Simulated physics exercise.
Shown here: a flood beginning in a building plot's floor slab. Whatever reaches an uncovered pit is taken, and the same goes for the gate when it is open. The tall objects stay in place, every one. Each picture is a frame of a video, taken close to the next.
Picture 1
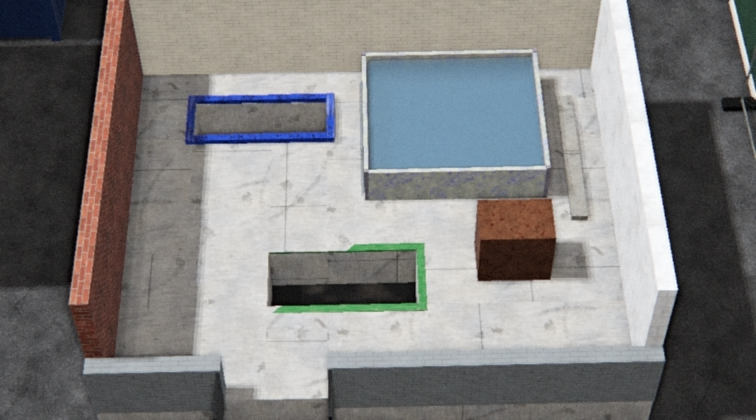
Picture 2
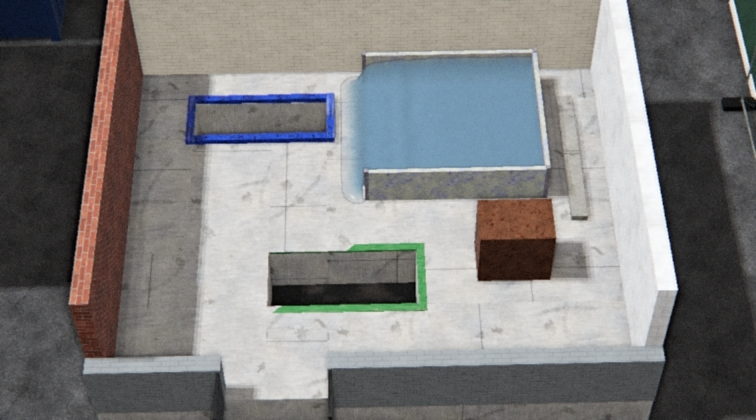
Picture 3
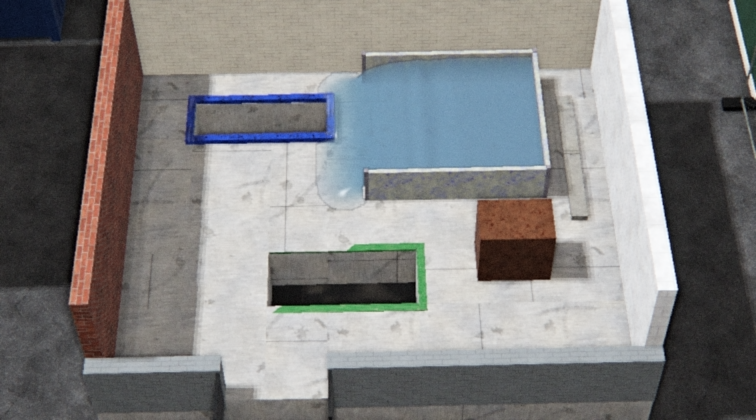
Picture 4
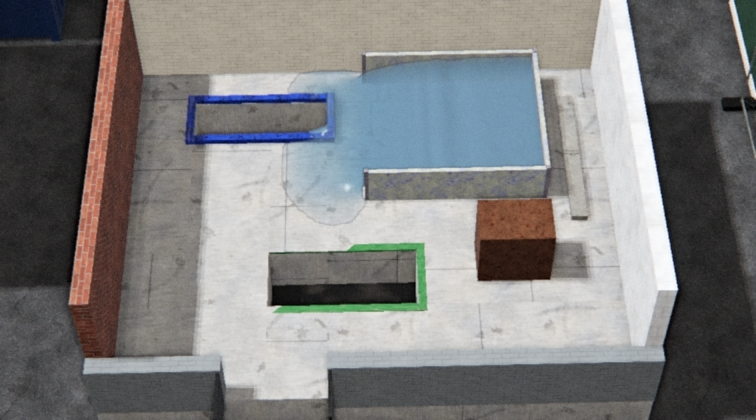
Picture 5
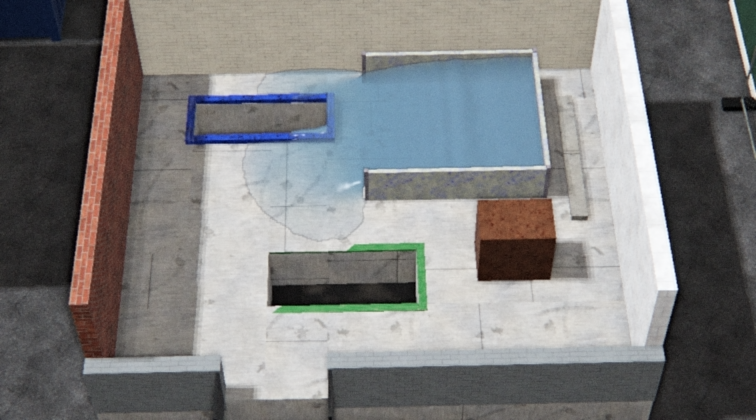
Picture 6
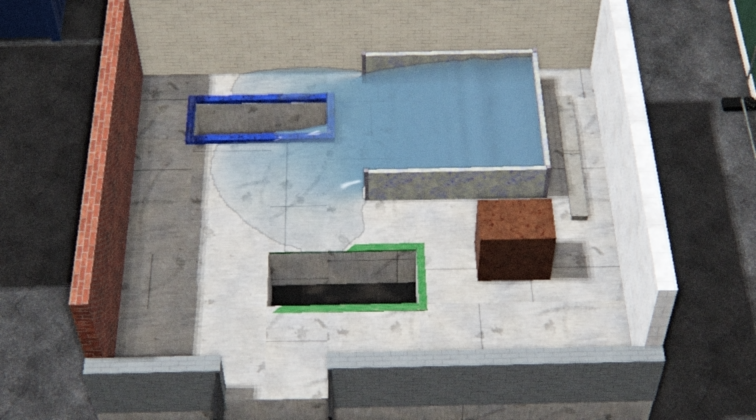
Water pouring from the open left side of a raised tank and spreading across a walled pale floor, reaching a green-edged pit.
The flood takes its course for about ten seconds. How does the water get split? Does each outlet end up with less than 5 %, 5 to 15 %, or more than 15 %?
Result: The gate lands in the middle band - five to fifteen per cent, the green pit lands in the top band - past fifteen per cent, the blue pit lands in the top band - past fifteen per cent.
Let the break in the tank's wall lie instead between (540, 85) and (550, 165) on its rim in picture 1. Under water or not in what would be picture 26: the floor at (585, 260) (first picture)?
It would be soaked by then.
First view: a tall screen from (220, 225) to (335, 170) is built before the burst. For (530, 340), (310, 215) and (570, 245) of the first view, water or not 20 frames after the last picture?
In that order, I'd expect them to be kept clear of the flood, reached by the flood and kept clear of the flood.
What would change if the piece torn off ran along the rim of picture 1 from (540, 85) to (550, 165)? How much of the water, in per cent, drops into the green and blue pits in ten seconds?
Green 20 %, blue 0 %.
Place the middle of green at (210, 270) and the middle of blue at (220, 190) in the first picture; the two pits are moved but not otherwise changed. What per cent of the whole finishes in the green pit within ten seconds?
Share for green: 15 in a hundred.
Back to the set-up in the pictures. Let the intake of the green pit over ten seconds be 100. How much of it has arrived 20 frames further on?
It should be near 15 percent of the ten-second total.
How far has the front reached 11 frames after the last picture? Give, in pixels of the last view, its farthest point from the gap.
Roughly (118, 341).
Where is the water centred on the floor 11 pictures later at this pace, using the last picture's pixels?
Estimate: (358, 150).
A moment on, water covers 30 % of the floor; the gate 0 %, the green pit 0 %, the blue pit 5 %.
Next, water covers 40 % of the floor; the gate 0 %, the green pit 1 %, the blue pit 9 %.
Then, water covers 50 % of the floor; the gate 0 %, the green pit 3 %, the blue pit 14 %.
Later, water covers 75 % of the floor; the gate 3 %, the green pit 7 %, the blue pit 17 %.
In the end, water covers 85 % of the floor; the gate 9 %, the green pit 19 %, the blue pit 17 %.
